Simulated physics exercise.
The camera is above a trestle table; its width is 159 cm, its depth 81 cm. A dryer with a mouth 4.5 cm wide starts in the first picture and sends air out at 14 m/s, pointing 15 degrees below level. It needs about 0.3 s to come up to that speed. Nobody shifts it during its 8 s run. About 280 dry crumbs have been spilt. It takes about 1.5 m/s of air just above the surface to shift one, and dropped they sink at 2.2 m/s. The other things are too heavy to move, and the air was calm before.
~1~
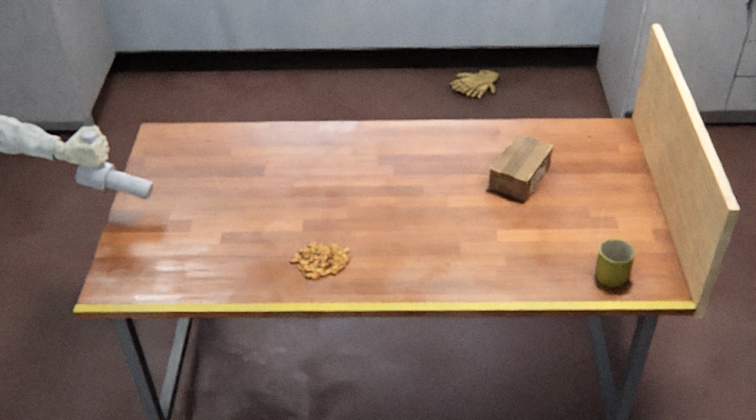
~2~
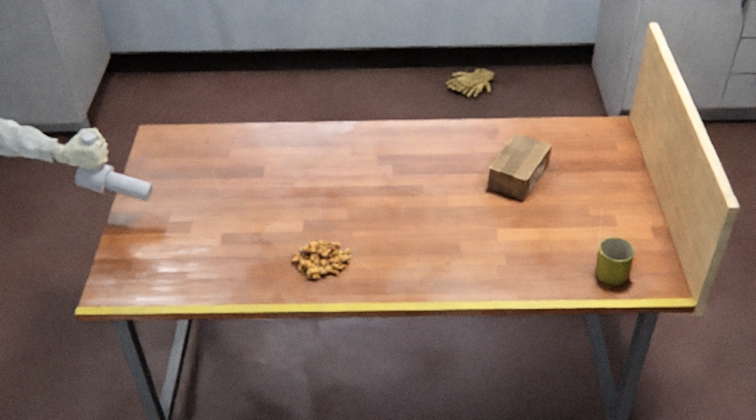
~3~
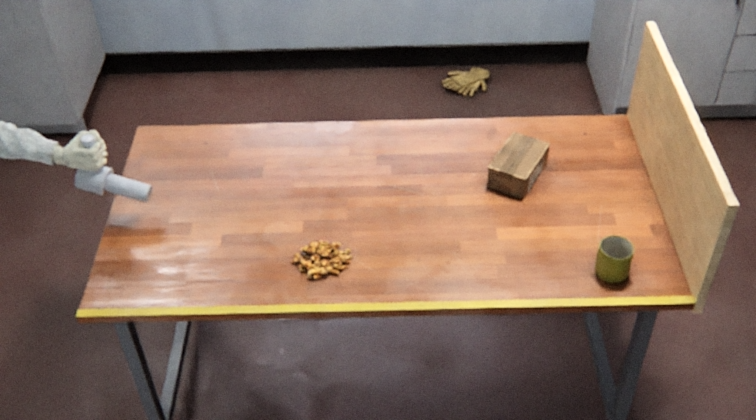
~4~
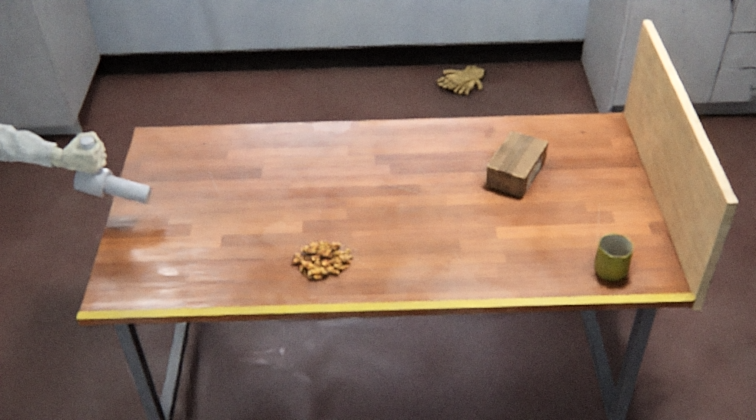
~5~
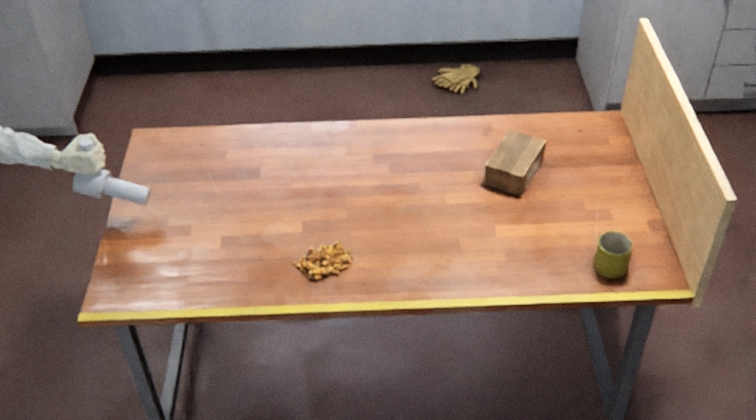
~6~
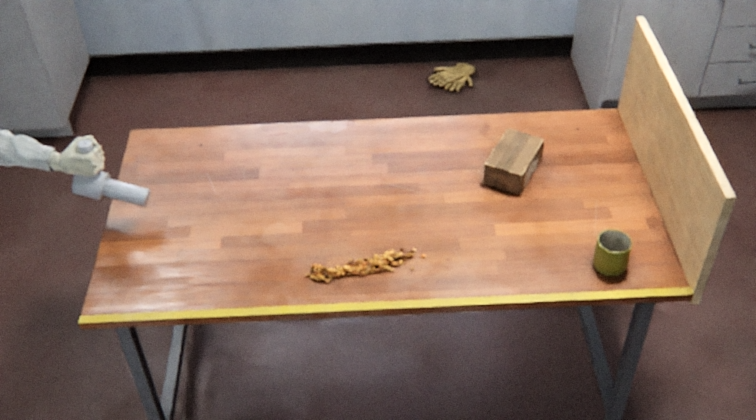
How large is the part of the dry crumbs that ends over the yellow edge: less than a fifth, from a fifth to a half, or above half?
Of the dry crumbs, over half end over the yellow edge.
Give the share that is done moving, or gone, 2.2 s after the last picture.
Near 100 %.
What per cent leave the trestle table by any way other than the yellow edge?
About 0 %.
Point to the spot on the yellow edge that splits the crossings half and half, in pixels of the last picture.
At about (503, 304).
Then, 1.2 s after the last picture, 100 % are over the yellow edge; 100 % have settled or left.
Then, 2.2 s after the last picture, 100 % are over the yellow edge; 100 % have settled or left.
Then, 4.1 s after the last picture, 100 % are over the yellow edge; 100 % have settled or left.
Then, 7.7 s after the last picture, at the end, 100 % are over the yellow edge.
